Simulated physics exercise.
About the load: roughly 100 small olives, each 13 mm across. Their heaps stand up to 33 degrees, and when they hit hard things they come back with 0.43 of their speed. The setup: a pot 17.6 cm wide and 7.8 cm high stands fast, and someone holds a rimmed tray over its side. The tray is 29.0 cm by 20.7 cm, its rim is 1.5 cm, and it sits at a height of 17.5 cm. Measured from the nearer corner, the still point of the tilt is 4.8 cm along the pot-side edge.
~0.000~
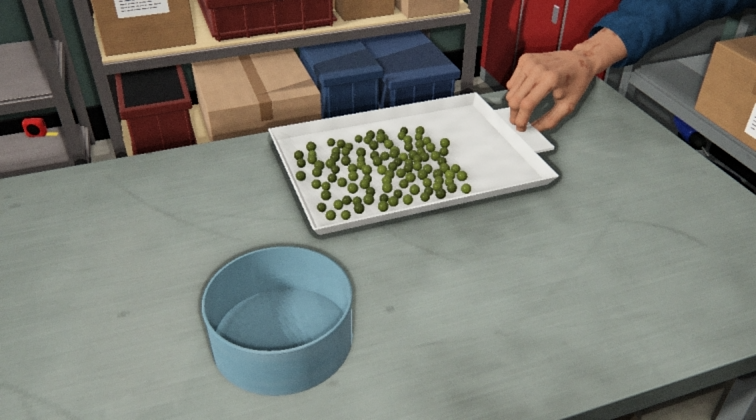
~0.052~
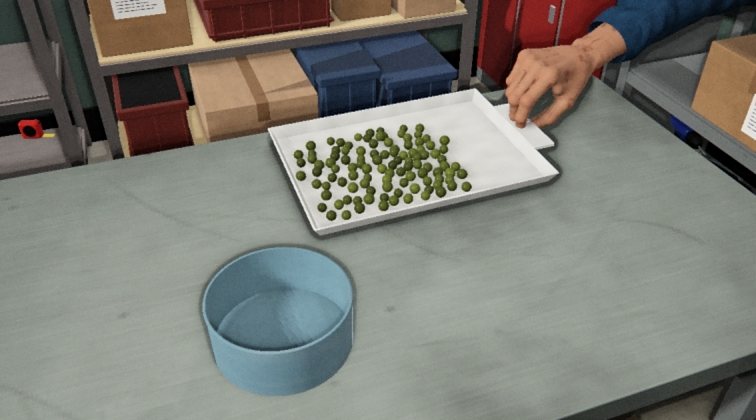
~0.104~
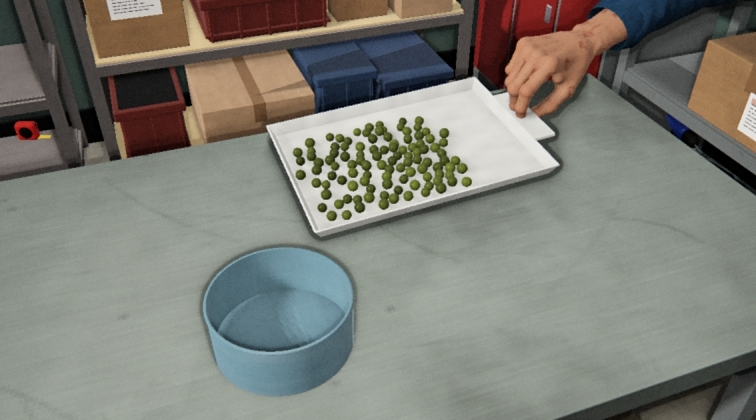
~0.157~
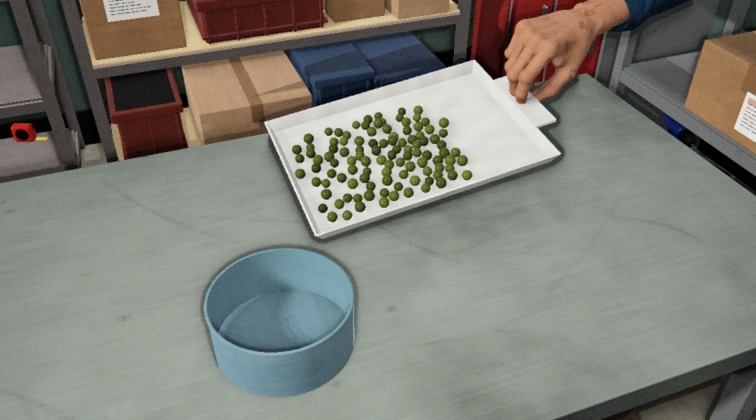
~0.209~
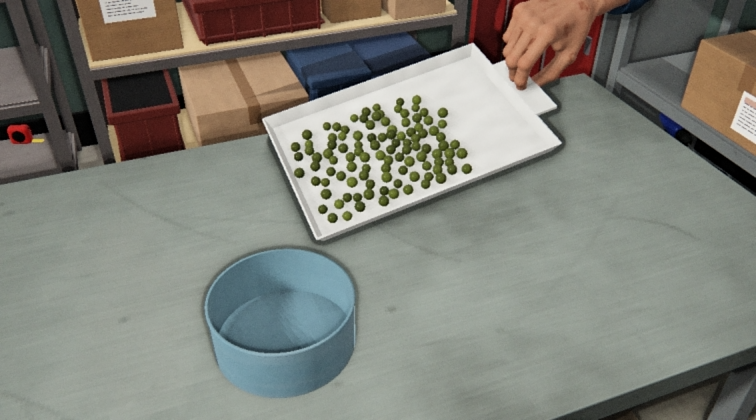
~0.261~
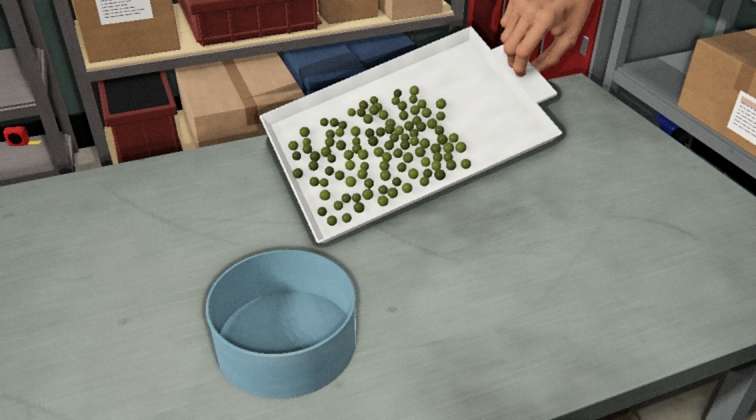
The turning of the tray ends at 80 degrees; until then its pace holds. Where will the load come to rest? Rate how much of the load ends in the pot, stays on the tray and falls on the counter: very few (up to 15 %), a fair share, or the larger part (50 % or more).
Pot: The larger part; tray: Very few; counter: Very few.
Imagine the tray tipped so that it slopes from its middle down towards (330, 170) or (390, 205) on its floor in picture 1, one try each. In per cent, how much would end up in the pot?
Approximately 45 percent, then 70 percent.
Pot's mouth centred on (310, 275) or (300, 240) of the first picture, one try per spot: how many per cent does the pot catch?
90 and 5 %.
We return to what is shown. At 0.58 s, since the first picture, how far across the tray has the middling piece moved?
I'd say close to 6 centimetres.
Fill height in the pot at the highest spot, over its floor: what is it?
It gets to about 2.5 cm.
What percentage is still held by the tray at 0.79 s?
About 90% of the load.
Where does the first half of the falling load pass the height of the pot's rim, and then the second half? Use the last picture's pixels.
First half close to (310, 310), second half close to (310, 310).
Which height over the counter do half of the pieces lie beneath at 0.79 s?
Height: Around 22 cm.
Then, at 0.58 s, tilt 49 degrees; the tray holds 100 %, the pot 0 %.
Then, at 0.79 s, tilt 69 degrees; the tray holds 90 %, the pot 5 %.
After 1.12 s, tilt 80 degrees; the tray holds 10 %, the pot 75 %.
By 1.9 s all is still; pot 95 %, tray 0 %, counter 5 %.
